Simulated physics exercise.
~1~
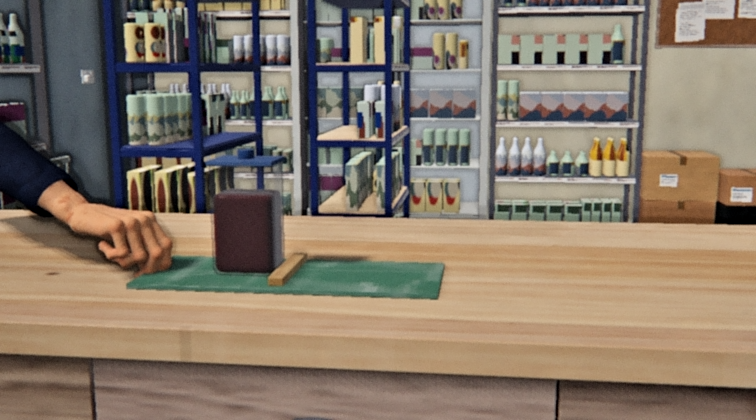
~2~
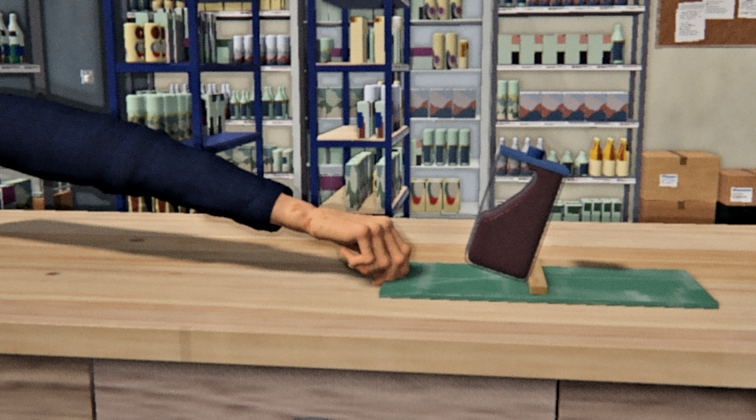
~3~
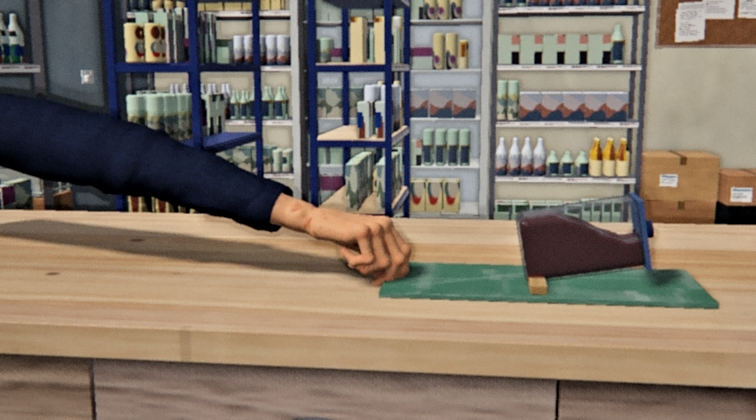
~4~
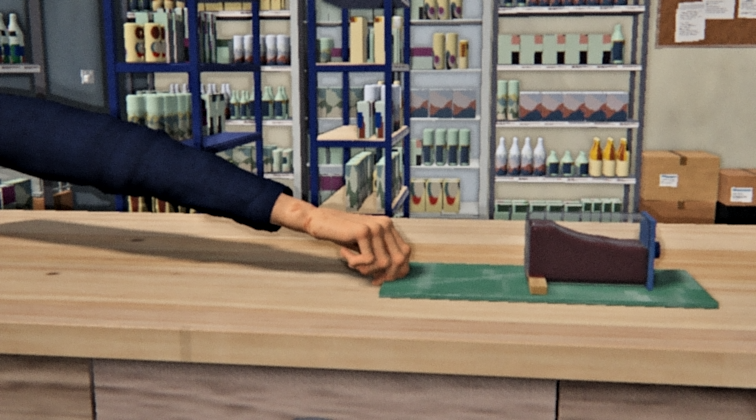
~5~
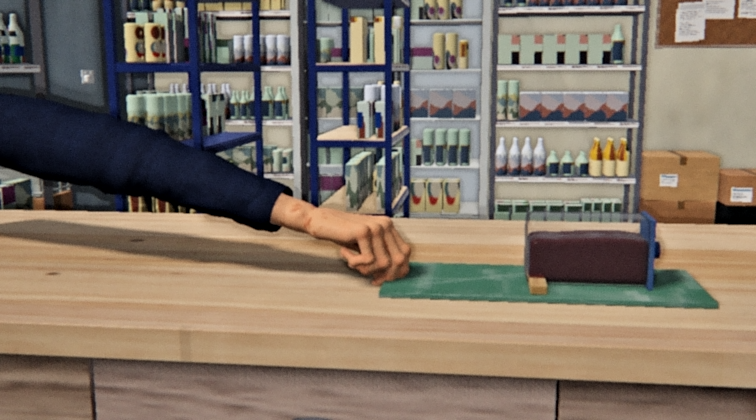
A square bottle of dark red wine with a blue cap stands upright on a green board, just behind a small wooden batten, as a hand at the left rests by the board on a pale wooden shop counter, seen from the front with stocked shelves and cardboard boxes behind. The dark-sleeved arm and the board move to the right, carrying the bottle along. With the board halted, the bottle tips rightward over the batten, its wine slanting inside. It topples onto its side, cap to the right, and the wine sloshes, then settles level as the bottle lies still.
